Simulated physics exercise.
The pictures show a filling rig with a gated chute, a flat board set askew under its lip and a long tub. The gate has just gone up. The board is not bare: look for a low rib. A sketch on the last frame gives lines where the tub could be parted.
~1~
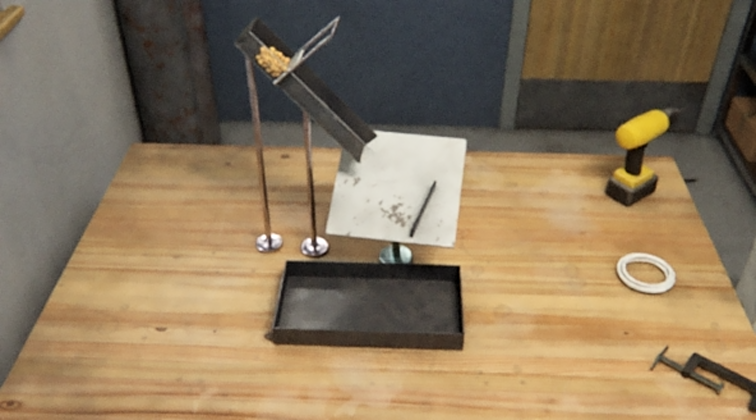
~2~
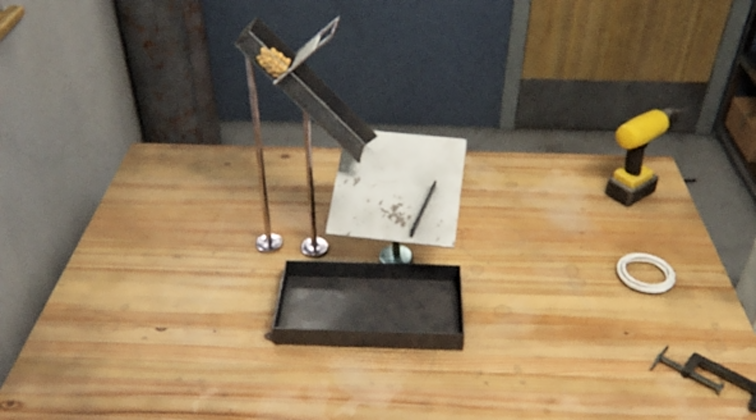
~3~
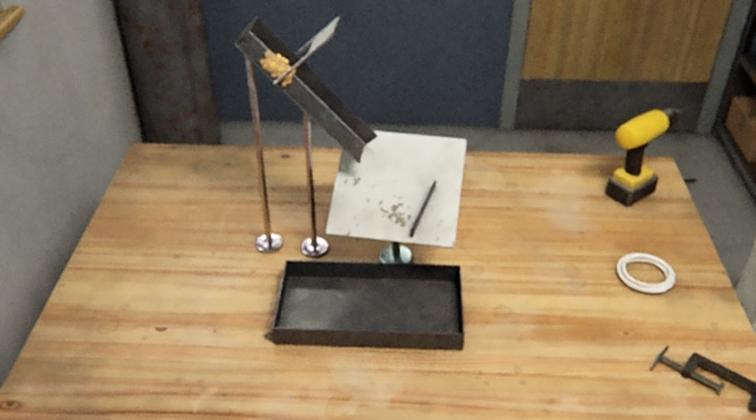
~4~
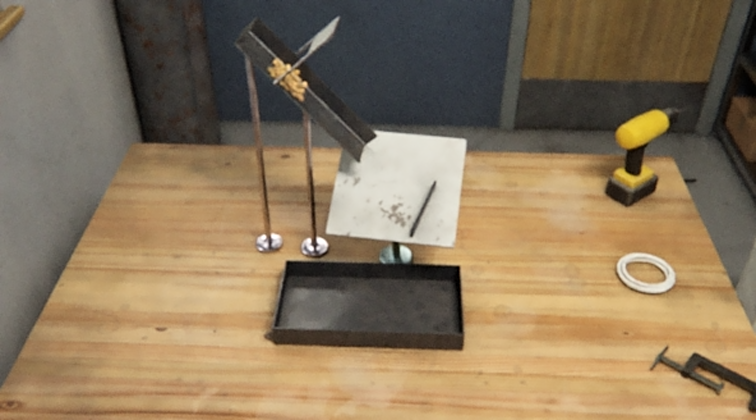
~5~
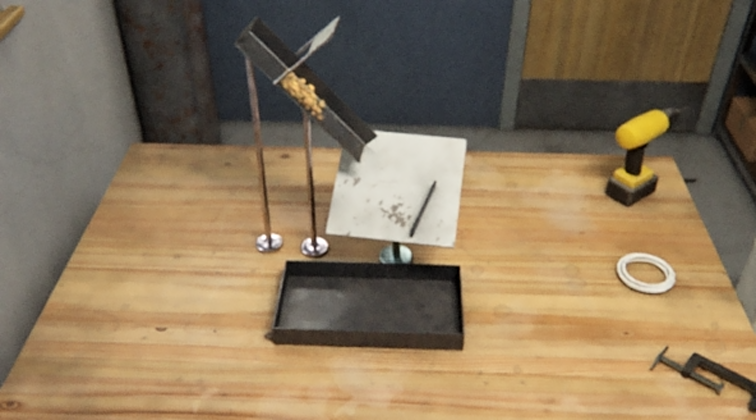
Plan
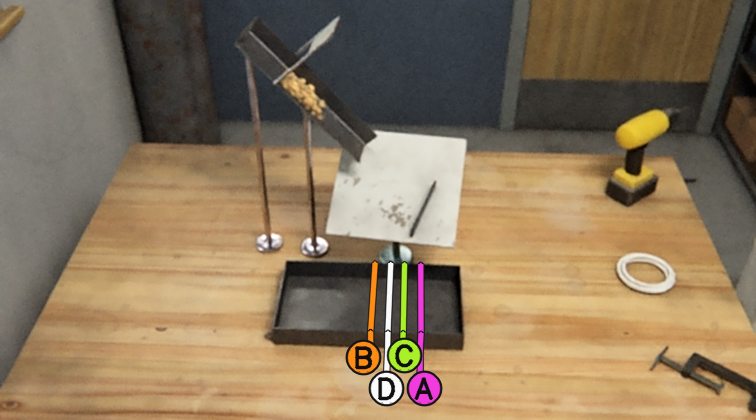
Dried chickpeas bunched near the top of a dark, sloping chute begin sliding down it past a raised gate, spreading slightly as they go, while the tilted pale board with a thin dark rib and the empty black tub stay still.
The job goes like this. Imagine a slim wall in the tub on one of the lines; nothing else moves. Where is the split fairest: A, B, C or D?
D works best here.
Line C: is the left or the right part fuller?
More lands on the left.
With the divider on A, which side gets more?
More lands on the left.
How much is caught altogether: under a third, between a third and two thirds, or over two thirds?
Over two thirds.
On the marked copy, line A crosses the front rim at (421, 332); line B crosses the front rim at (370, 331); line C crosses the front rim at (403, 332); line D crosses the front rim at (387, 331).
Choosing A, of what is caught, all but a few on the left of the divider, a small share on the right.
Choosing B, of what is caught, a small share on the left of the divider, all but a few on the right.
Choosing C, of what is caught, all but a few on the left of the divider, a small share on the right.
Choosing D, of what is caught, close to half on the left of the divider, close to half on the right.
